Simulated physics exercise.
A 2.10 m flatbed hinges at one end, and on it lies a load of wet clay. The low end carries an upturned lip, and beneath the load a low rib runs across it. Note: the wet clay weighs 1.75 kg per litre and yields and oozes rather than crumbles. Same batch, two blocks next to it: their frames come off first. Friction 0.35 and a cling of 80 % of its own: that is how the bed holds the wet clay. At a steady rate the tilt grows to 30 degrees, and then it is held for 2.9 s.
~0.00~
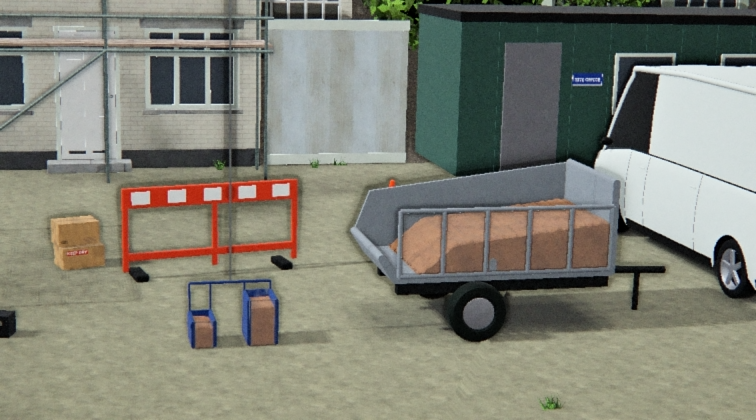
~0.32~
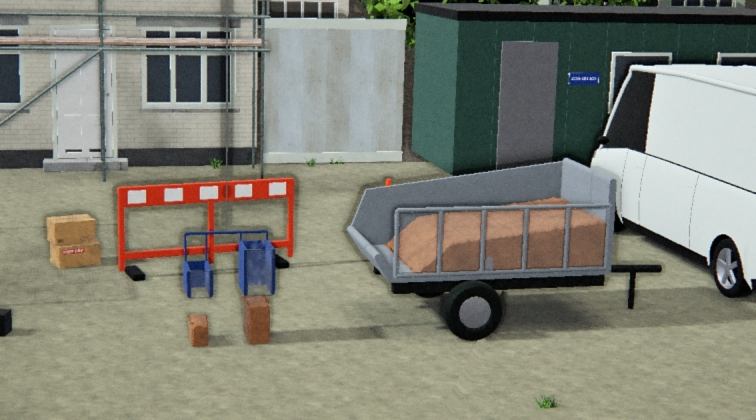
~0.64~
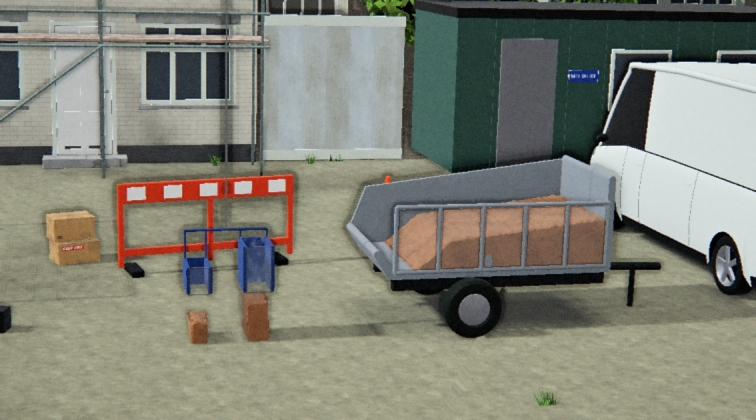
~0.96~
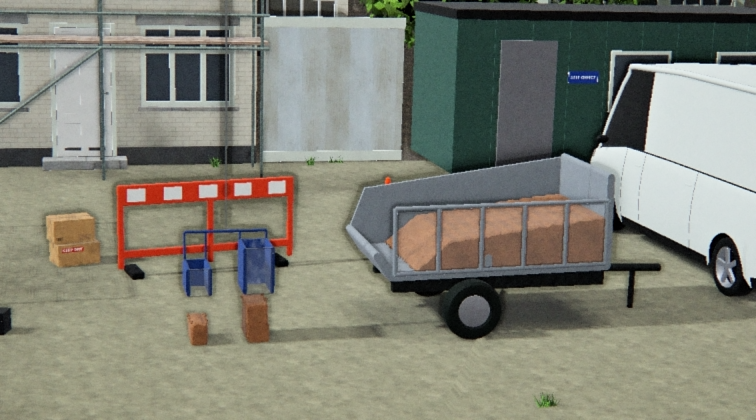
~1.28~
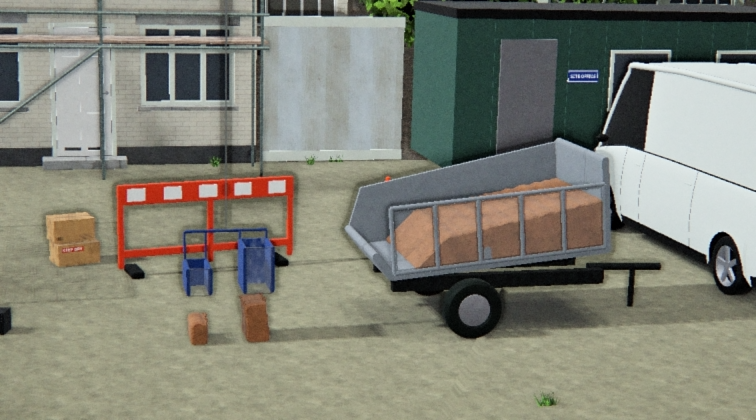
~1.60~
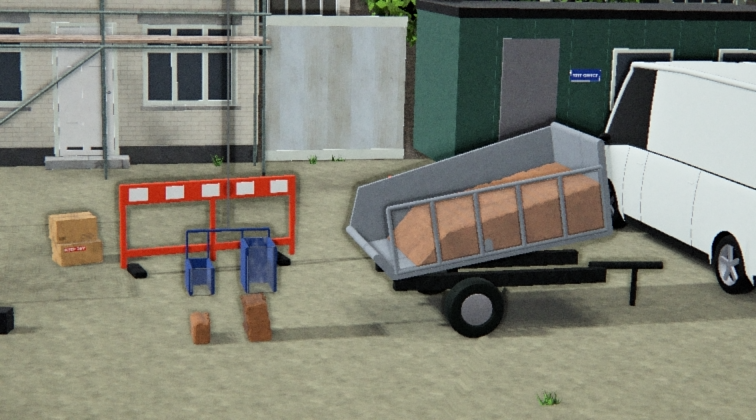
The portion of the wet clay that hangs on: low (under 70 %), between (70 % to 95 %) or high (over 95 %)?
I'd bet on the upper band - over 95 %.
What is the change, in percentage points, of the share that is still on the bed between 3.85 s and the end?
Change until the end comes to some 0 %.
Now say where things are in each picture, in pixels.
Top of the high end at (613, 184), tilt 0 degrees; front end of the wet clay at (424, 273); test blocks 20 cm, 37 cm high (left to right), in the first picture.
Top of the high end at (610, 183), tilt 0 degrees; front end of the wet clay at (420, 272); test blocks 20 cm, 37 cm high (left to right), in the second picture.
Top of the high end at (609, 180), tilt 0 degrees; front end of the wet clay at (419, 269); test blocks 20 cm, 37 cm high (left to right), in the third picture.
Top of the high end at (608, 178), tilt 1 degrees; front end of the wet clay at (419, 268); test blocks 20 cm, 37 cm high (left to right), in the fourth picture.
Top of the high end at (602, 161), tilt 5 degrees; front end of the wet clay at (419, 266); test blocks 20 cm, 37 cm high (left to right), in the fifth picture.
Top of the high end at (597, 144), tilt 10 degrees; front end of the wet clay at (421, 263); test blocks 20 cm, 37 cm high (left to right), in the sixth picture.
By 2.27 s, the tilt is 19 degrees and 100 % is on the bed.
By 3.06 s, the tilt is 30 degrees and 100 % is on the bed.
By 3.85 s, the tilt is 30 degrees and 100 % is on the bed.
By 4.64 s, the tilt is 30 degrees and 100 % is on the bed.
By 6.08 s, at the end, the tilt is 30 degrees and 100 % is on the bed.
